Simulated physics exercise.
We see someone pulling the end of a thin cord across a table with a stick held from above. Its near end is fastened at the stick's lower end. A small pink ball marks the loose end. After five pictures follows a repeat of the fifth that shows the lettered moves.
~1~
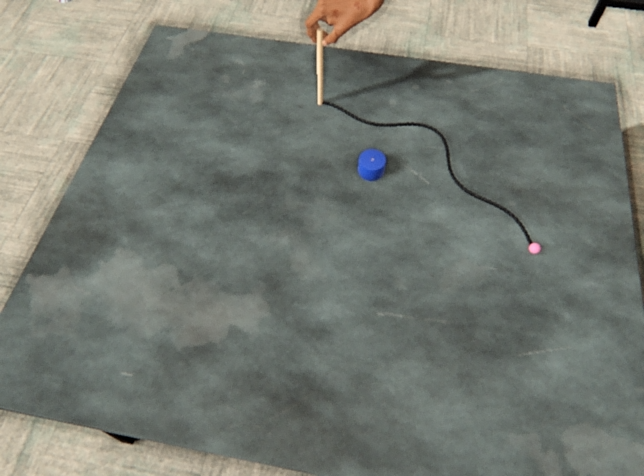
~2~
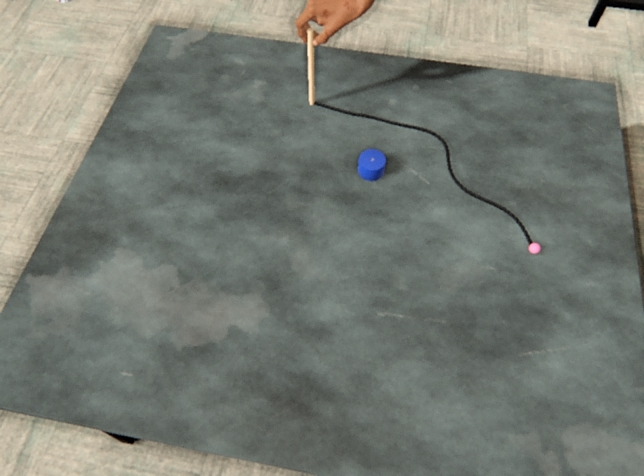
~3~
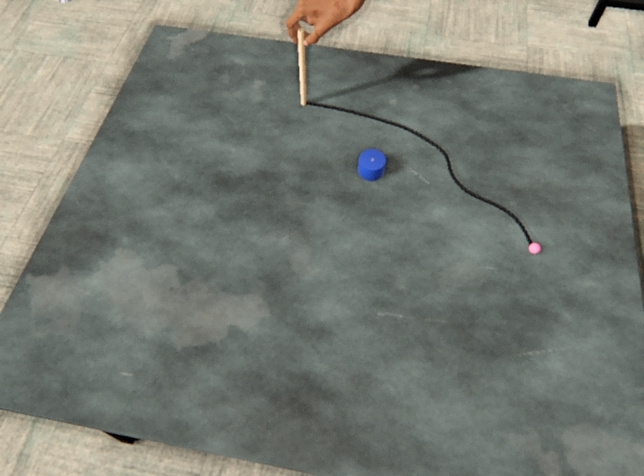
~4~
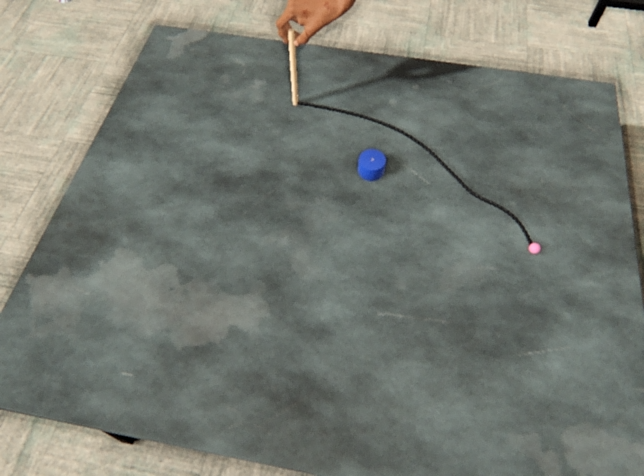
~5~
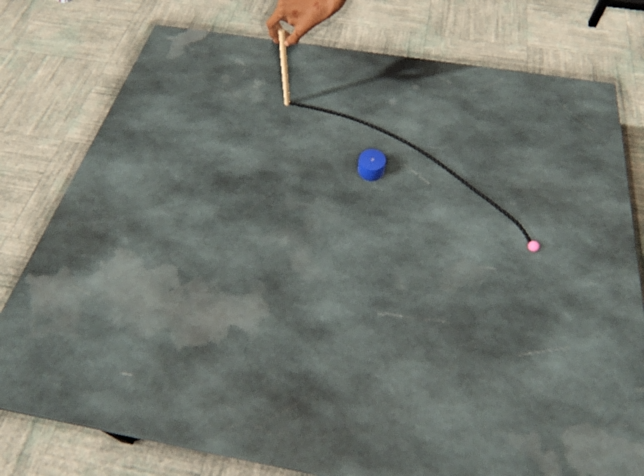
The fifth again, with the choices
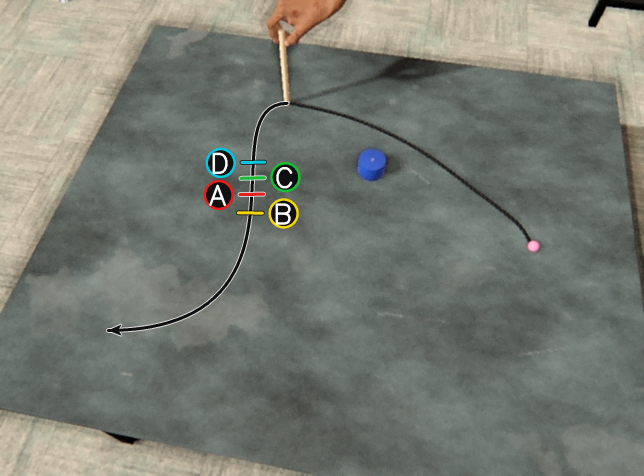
We see a hand holding a stick upright on a dark tabletop and drawing one end of a thin black cord leftward past a blue tin; the cord's curves straighten, and then its pink-tipped far end shifts very slightly.
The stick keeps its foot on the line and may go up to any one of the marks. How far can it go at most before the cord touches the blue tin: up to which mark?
Stop at A.
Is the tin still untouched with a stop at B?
No.
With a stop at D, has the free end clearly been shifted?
Yes.
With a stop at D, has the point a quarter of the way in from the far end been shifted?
Yes.
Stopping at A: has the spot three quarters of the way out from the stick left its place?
By then, yes.
On the marked copy, A at (252, 194); B at (250, 213); C at (253, 178); D at (253, 162); the route from (287, 103) via (249, 226) to (108, 331).
Following A. Soon after the start, foot of the stick (259, 127), middle of the cord (401, 149), free end (525, 233).
Later, foot of the stick (253, 162), middle of the cord (399, 150), free end (524, 232).
In the end, foot of the stick (252, 195), middle of the cord (394, 156), free end (523, 231); nothing has been touched.
As for the rest, B brings the cord against the tin; C is safe but short; D is safe but short.
